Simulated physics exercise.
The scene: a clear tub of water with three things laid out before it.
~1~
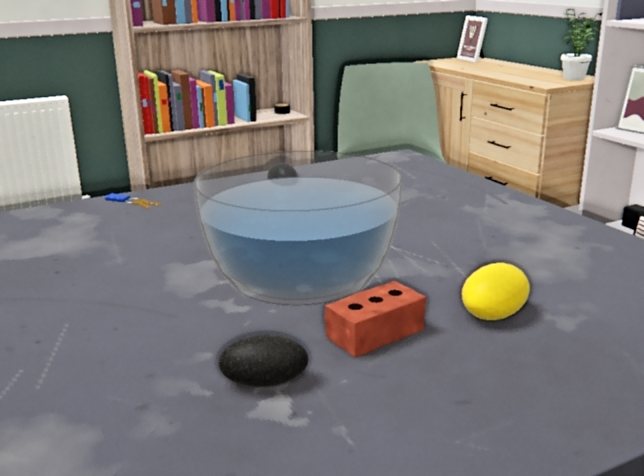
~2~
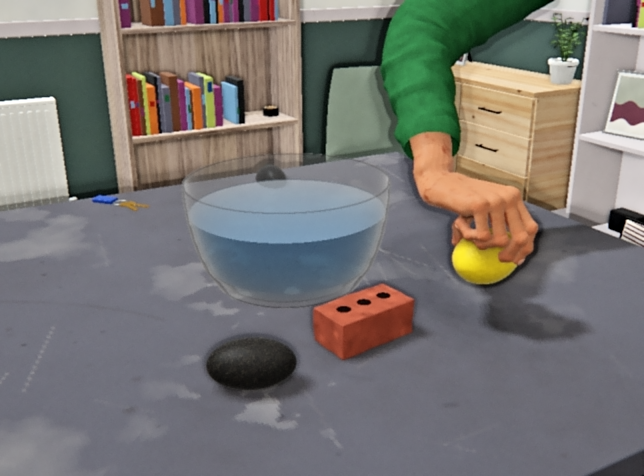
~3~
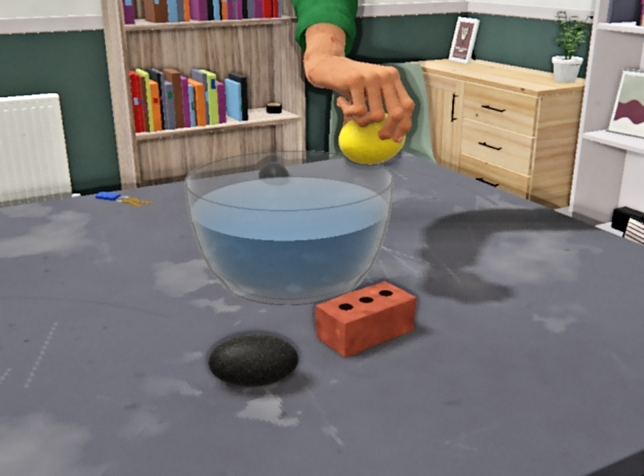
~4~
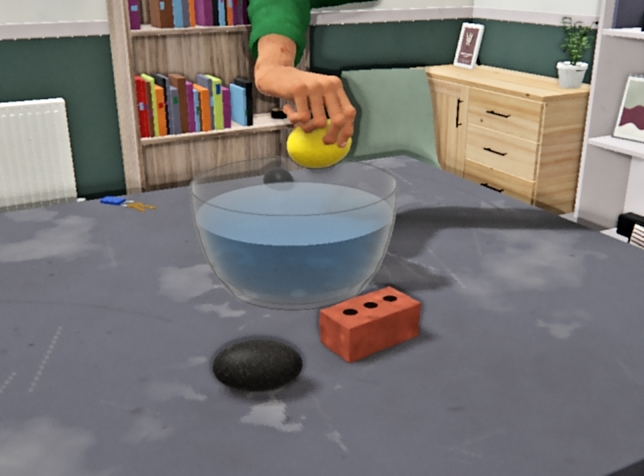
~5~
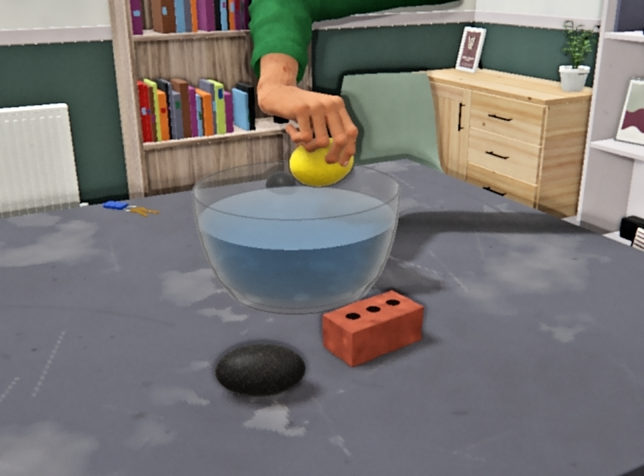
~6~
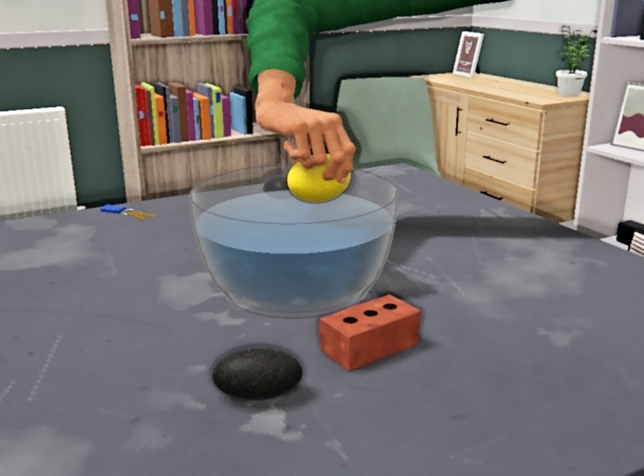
A clear tub of water stands on a mottled grey table, seen from slightly above in a room with bookshelves and a wooden cabinet behind. In front lie a dark stone at left, a red piece of brick in the middle and a yellow lemon at right. A green-sleeved arm grasps the lemon, carries it left over the tub and lowers it near the surface, while the view shifts slightly.
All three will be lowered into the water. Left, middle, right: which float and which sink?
The left one goes to the bottom, the middle one goes to the bottom, the right one stays at the surface.
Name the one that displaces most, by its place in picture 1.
I say the middle thing.
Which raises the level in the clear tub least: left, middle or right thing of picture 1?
The one on the left.
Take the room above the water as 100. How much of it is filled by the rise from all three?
Some 28 per cent.
Soon after, the lemon floats.
Later, the piece of brick goes to the bottom.
In the end, the stone goes to the bottom; afloat, lemon.
